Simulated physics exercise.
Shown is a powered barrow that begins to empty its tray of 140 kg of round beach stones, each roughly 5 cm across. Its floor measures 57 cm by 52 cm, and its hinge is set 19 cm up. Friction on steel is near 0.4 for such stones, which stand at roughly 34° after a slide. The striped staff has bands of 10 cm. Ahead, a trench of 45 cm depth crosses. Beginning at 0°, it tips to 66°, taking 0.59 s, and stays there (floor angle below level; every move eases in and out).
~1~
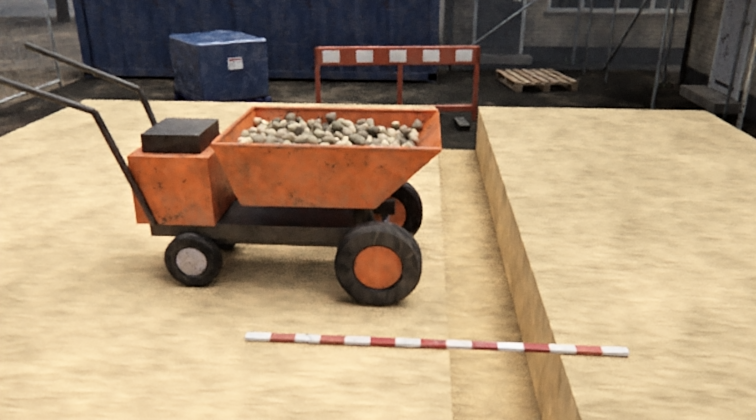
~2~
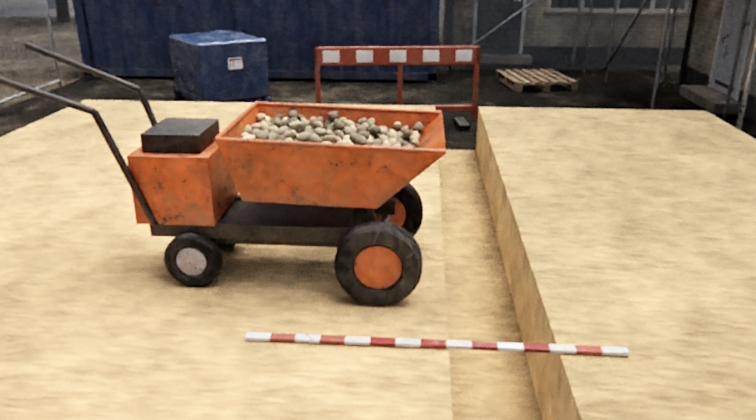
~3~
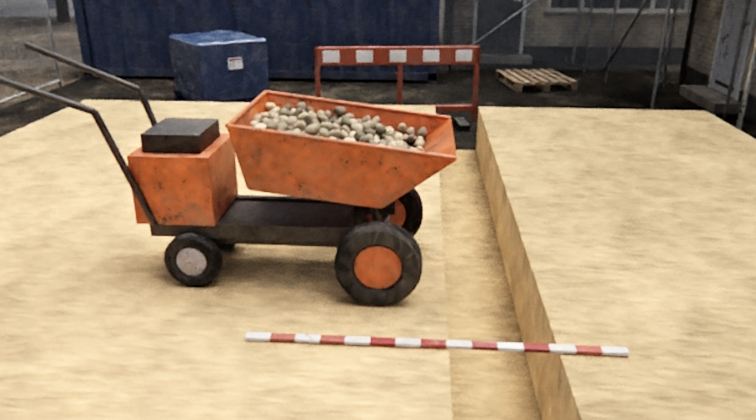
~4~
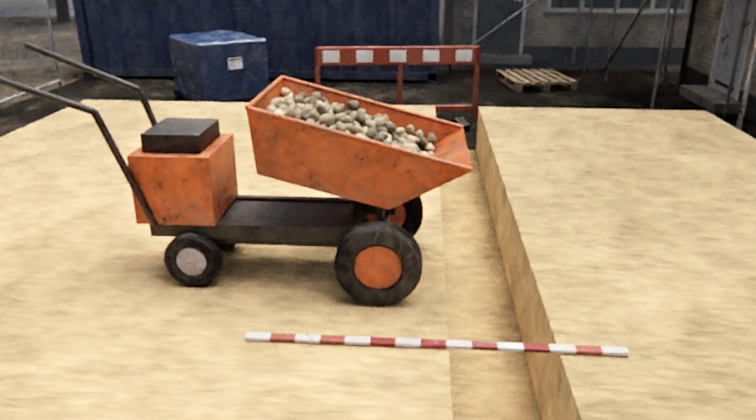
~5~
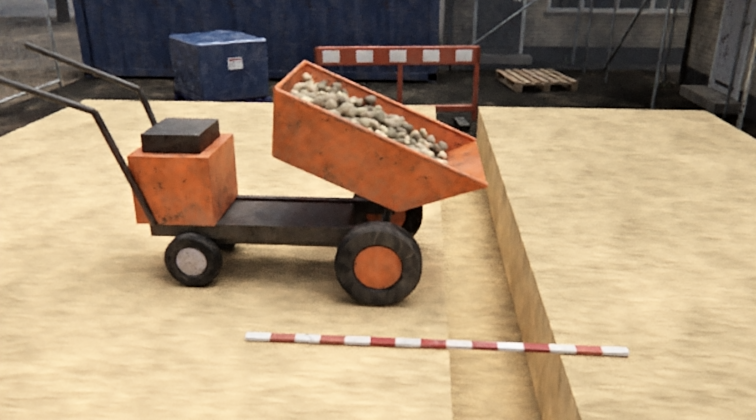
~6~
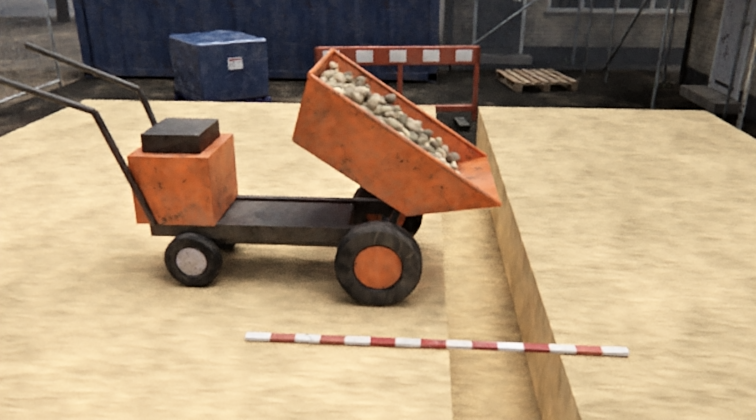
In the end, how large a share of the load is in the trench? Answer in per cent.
A share of roughly 26 %.
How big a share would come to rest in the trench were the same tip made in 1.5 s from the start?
Around 40 per cent would end in the trench.
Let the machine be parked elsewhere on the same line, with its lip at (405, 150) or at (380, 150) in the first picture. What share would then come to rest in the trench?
Around 60 and then 85 percent.
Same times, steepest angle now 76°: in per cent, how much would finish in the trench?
I'd guess some 40 in a hundred.
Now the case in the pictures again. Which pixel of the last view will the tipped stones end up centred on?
The middle should be near (595, 275).
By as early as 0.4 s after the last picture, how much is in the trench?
Close to 5 per cent has got there by then.
Then, 0.1 s after the last picture the floor is at 55°, 100 % in the tray; the foremost stones are at (491, 215).
Then, 0.4 s after the last picture the floor is at 66°, 76 % in the tray, 7 % in the trench, 17 % past the trench; the foremost stones are at (572, 264).
Then, 0.7 s after the last picture the floor is at 66°, 13 % in the tray, 14 % in the trench, 73 % past the trench; the foremost stones are past the picture's edge.
Then, 2.7 s after the last picture the floor is at 66°, 0 % in the tray, 26 % in the trench, 74 % past the trench; the foremost stones are past the picture's edge.
